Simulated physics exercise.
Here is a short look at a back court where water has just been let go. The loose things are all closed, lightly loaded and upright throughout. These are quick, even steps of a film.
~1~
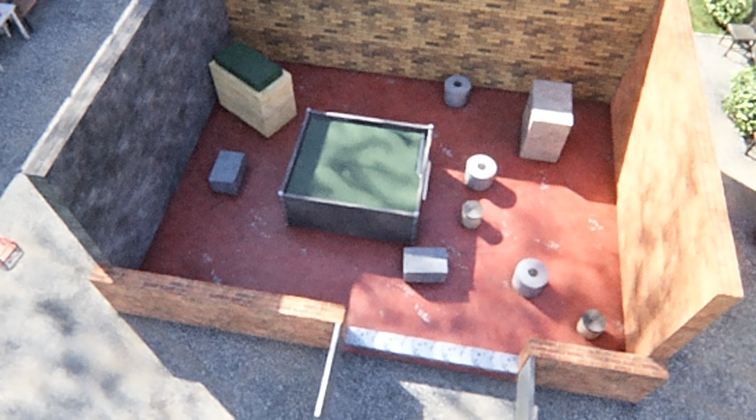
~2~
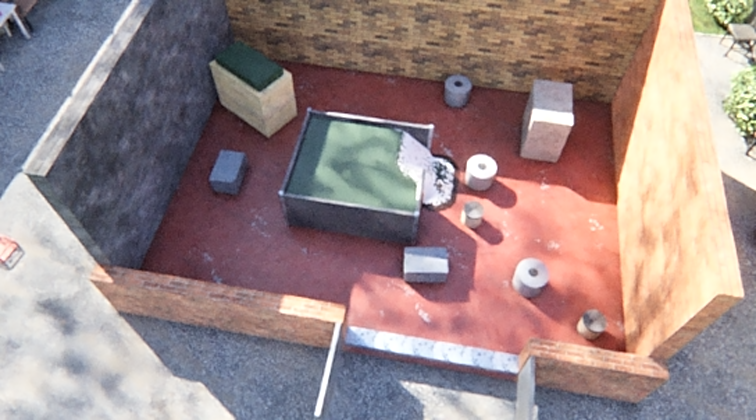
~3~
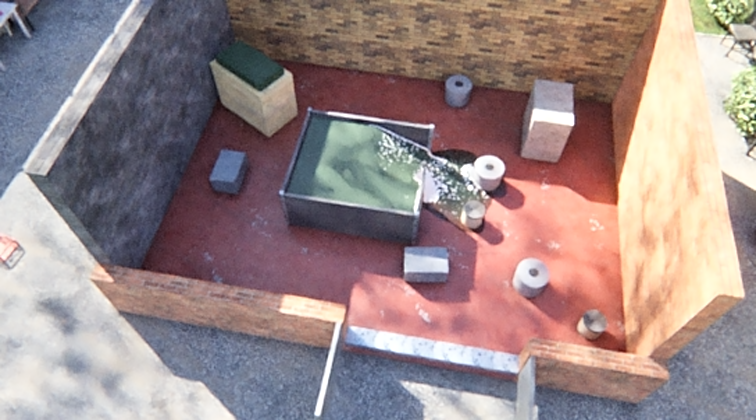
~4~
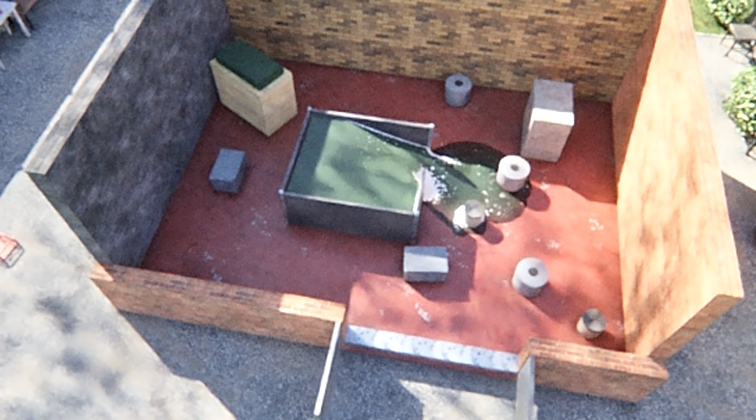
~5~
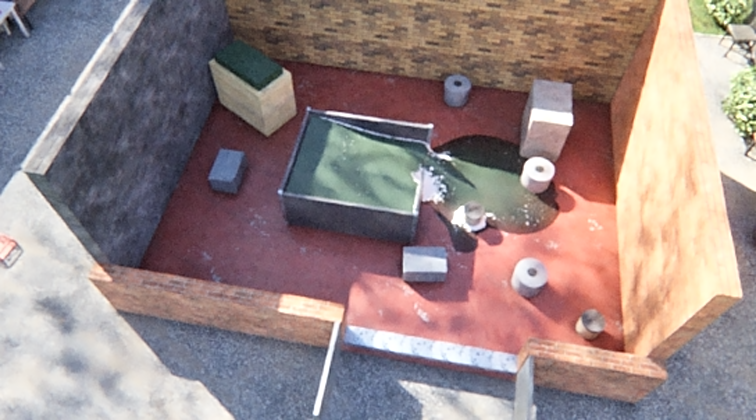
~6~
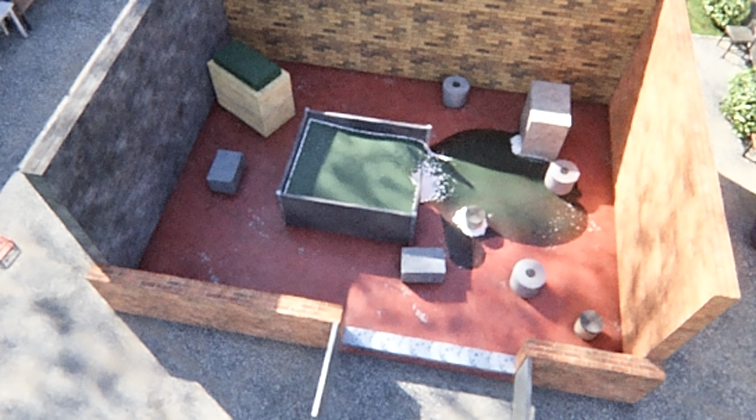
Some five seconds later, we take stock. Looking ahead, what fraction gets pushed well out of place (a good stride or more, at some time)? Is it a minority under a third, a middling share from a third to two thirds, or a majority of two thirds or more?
A middling share.
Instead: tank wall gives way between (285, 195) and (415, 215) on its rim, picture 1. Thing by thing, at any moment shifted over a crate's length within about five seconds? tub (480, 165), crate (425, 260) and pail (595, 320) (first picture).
Lab note - in sequence: Did not travel far; travelled far enough; did not travel far.
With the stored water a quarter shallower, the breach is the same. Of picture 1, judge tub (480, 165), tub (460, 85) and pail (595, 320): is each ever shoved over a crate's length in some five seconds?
The first passed the mark, the next passed the mark, and the last passed the mark.
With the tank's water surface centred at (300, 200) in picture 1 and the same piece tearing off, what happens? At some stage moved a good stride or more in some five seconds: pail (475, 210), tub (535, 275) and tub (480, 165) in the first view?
Well, the first one got driven a long way, the second got driven a long way, and the third got driven a long way.
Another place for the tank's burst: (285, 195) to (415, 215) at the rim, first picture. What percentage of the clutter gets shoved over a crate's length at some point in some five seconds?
That works out to some 10 %.
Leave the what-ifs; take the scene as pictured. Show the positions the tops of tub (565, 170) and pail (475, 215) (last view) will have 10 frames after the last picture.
Around (609, 150) and (486, 243).
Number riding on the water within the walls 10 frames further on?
1 of them.
A moment on, 1 of 8 are well off their spots; 0 afloat.
Next, 2 of 8 are well off their spots; 1 afloat.
Later, 4 of 8 are well off their spots; 1 afloat.
In the end, 4 of 8 are well off their spots, and 4 have been at some point; 2 afloat.
